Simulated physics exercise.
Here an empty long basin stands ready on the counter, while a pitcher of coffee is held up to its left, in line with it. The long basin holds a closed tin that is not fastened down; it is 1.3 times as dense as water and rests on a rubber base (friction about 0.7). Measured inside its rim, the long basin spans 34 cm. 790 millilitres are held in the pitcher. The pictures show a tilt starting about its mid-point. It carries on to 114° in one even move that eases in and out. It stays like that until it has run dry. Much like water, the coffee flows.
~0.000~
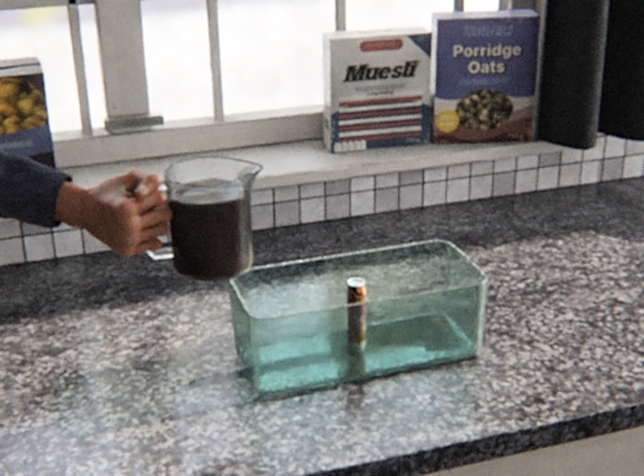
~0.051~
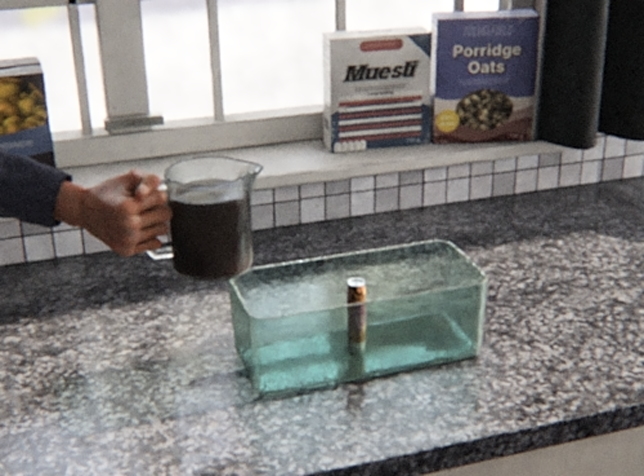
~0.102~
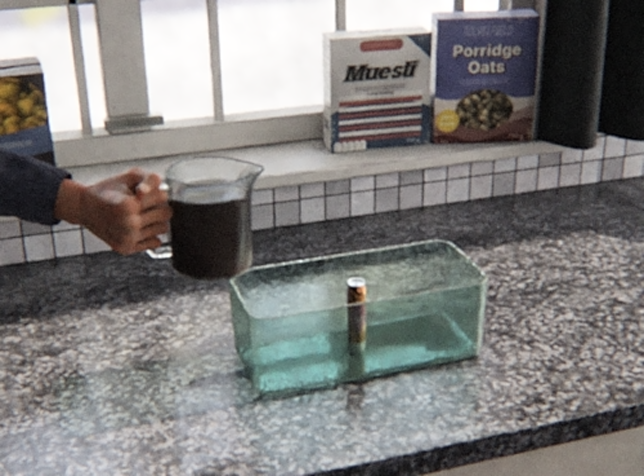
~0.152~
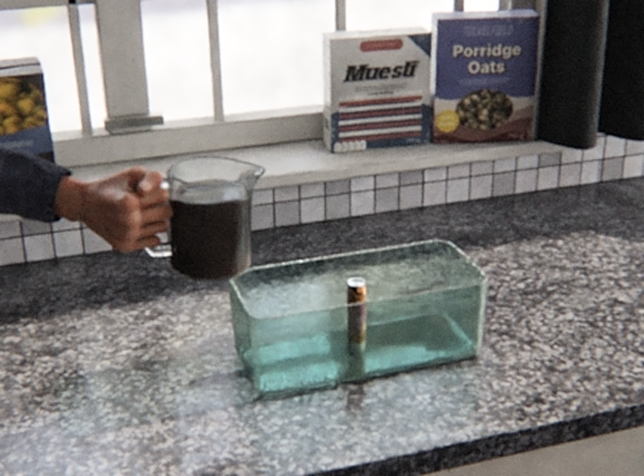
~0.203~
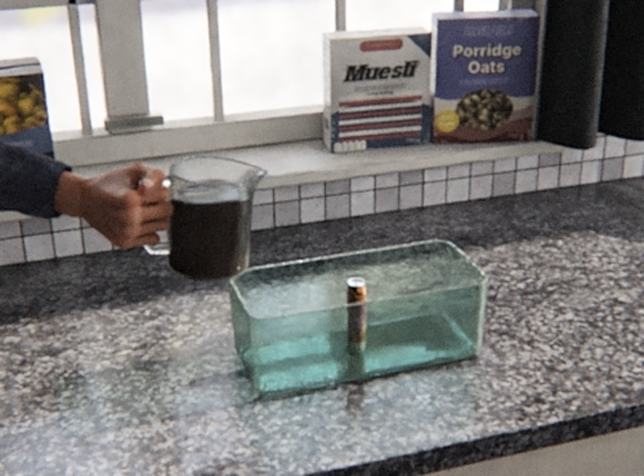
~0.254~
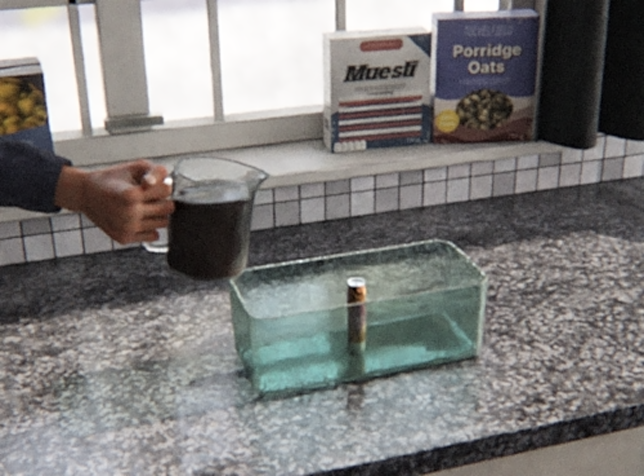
A hand gently tilts a pitcher of coffee rightward beside a long basin holding a tin.
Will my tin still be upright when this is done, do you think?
Yes, it will be.
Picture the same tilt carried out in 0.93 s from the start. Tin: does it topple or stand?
The tin stays on its base.
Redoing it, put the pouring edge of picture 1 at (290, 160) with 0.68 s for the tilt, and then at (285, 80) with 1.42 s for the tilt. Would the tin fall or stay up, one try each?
Trial 1 - tin tips; trial 2 - tin tips.
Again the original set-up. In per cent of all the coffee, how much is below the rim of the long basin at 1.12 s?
56 per cent or thereabouts.
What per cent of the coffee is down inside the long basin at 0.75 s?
About 3%.
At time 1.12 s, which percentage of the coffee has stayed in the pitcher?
Close to 30 in a hundred.
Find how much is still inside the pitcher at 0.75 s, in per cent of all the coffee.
Roughly 88 percent.
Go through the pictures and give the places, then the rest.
It leans 0°; its right rim is at (263, 165); the coffee meets the walls at (168, 195) and (247, 186); the long basin's rim runs from (239, 297) to (468, 260); the tin's top is at (356, 285), in the first frame.
It leans 0°; its right rim is at (263, 166); the coffee meets the walls at (169, 196) and (246, 186), in the second frame.
It leans 1°; its right rim is at (264, 167); the coffee meets the walls at (169, 195) and (247, 186), in the third frame.
It leans 3°; its right rim is at (265, 168); the coffee meets the walls at (170, 195) and (247, 186), in the fourth frame.
It leans 6°; its right rim is at (267, 170); the coffee meets the walls at (172, 195) and (249, 186), in the fifth frame.
It leans 9°; its right rim is at (270, 173); the coffee meets the walls at (172, 197) and (251, 186), in the sixth frame.
By 0.75 s the tilt is 63° and 88 per cent is still to pour; the tin stands where it began.
By 1.12 s the tilt is 102° and 29 per cent is still to pour; the tin stands where it began.
By 1.50 s the tilt is 114° and 1 per cent is still to pour; the tin stands where it began.
By 1.92 s the tilt is 114° and 0 per cent is still to pour; the tin stands where it began.
At rest the tin stands where it began.
